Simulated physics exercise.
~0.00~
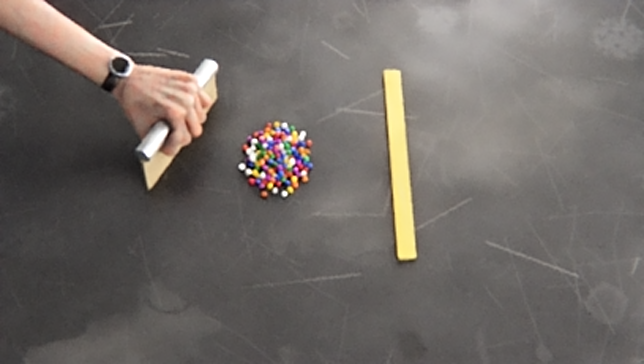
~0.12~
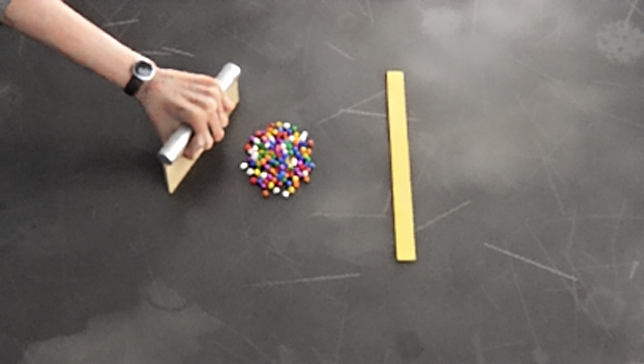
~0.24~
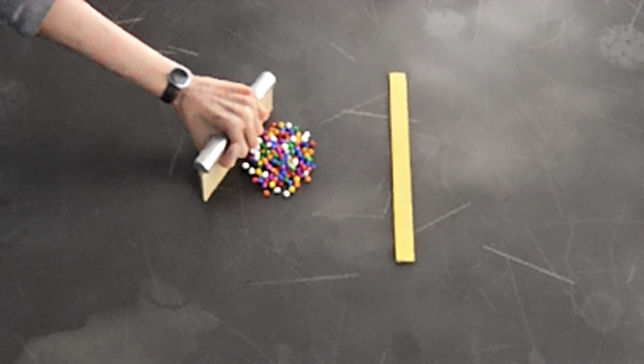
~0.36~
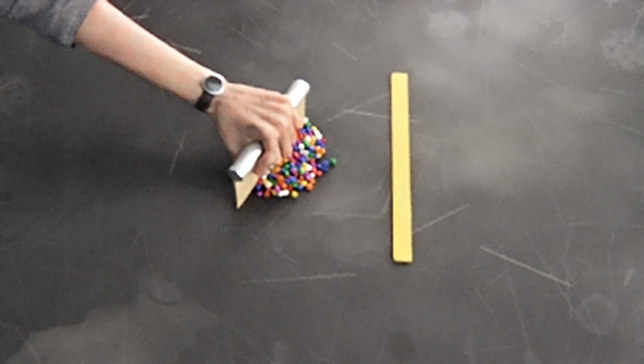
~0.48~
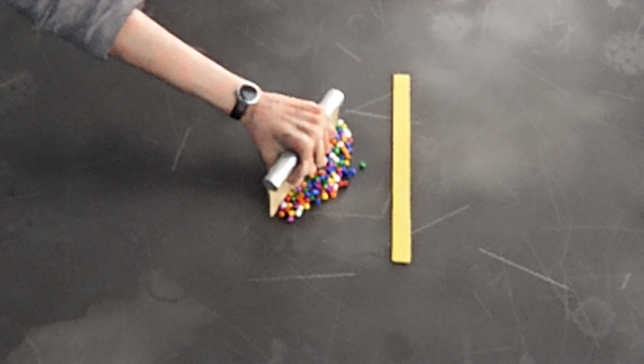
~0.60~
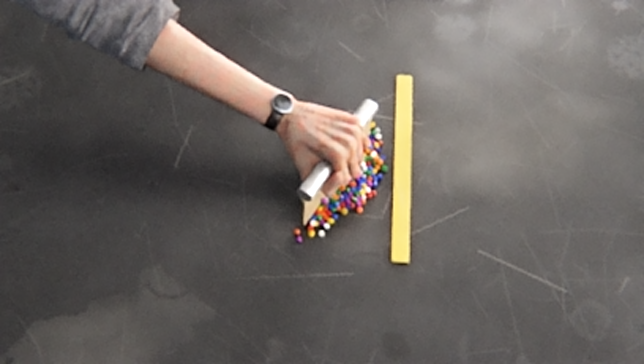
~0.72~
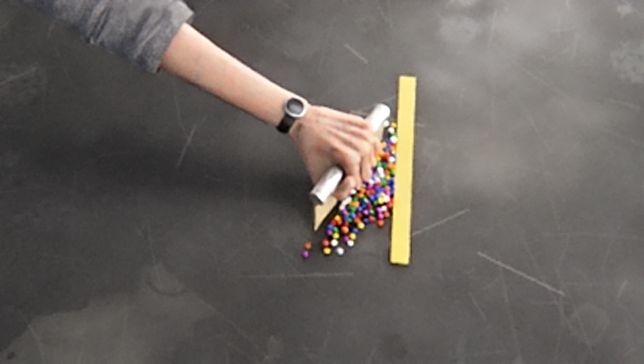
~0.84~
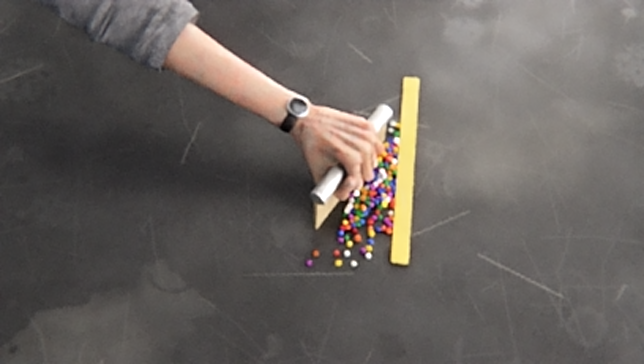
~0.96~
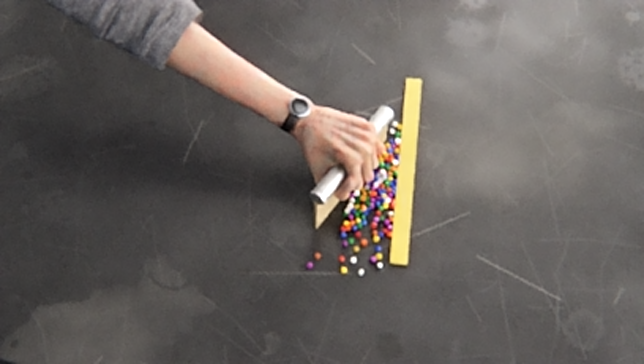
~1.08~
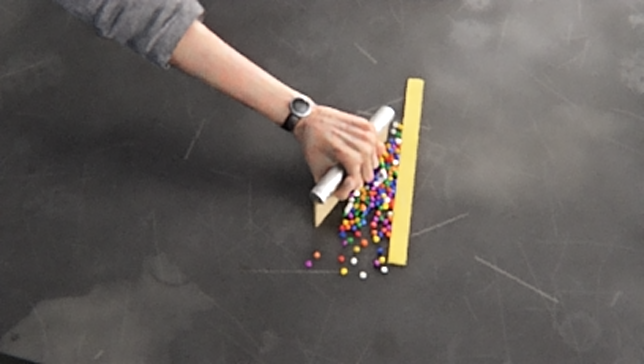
A round heap of small multicoloured beads lies on a dark, scratched surface seen from above, between a hand gripping a pale scraper with a silvery handle on the left and a yellow strip on the right. The hand, wearing a watch, slides the slanted scraper rightward until it meets the heap. The beads bunch along the blade and travel toward the strip, with some trailing off its lower end. The scraper then halts just short of the strip. The beads settle in the narrowing gap before it, a few scattered below, and the strip stays put.
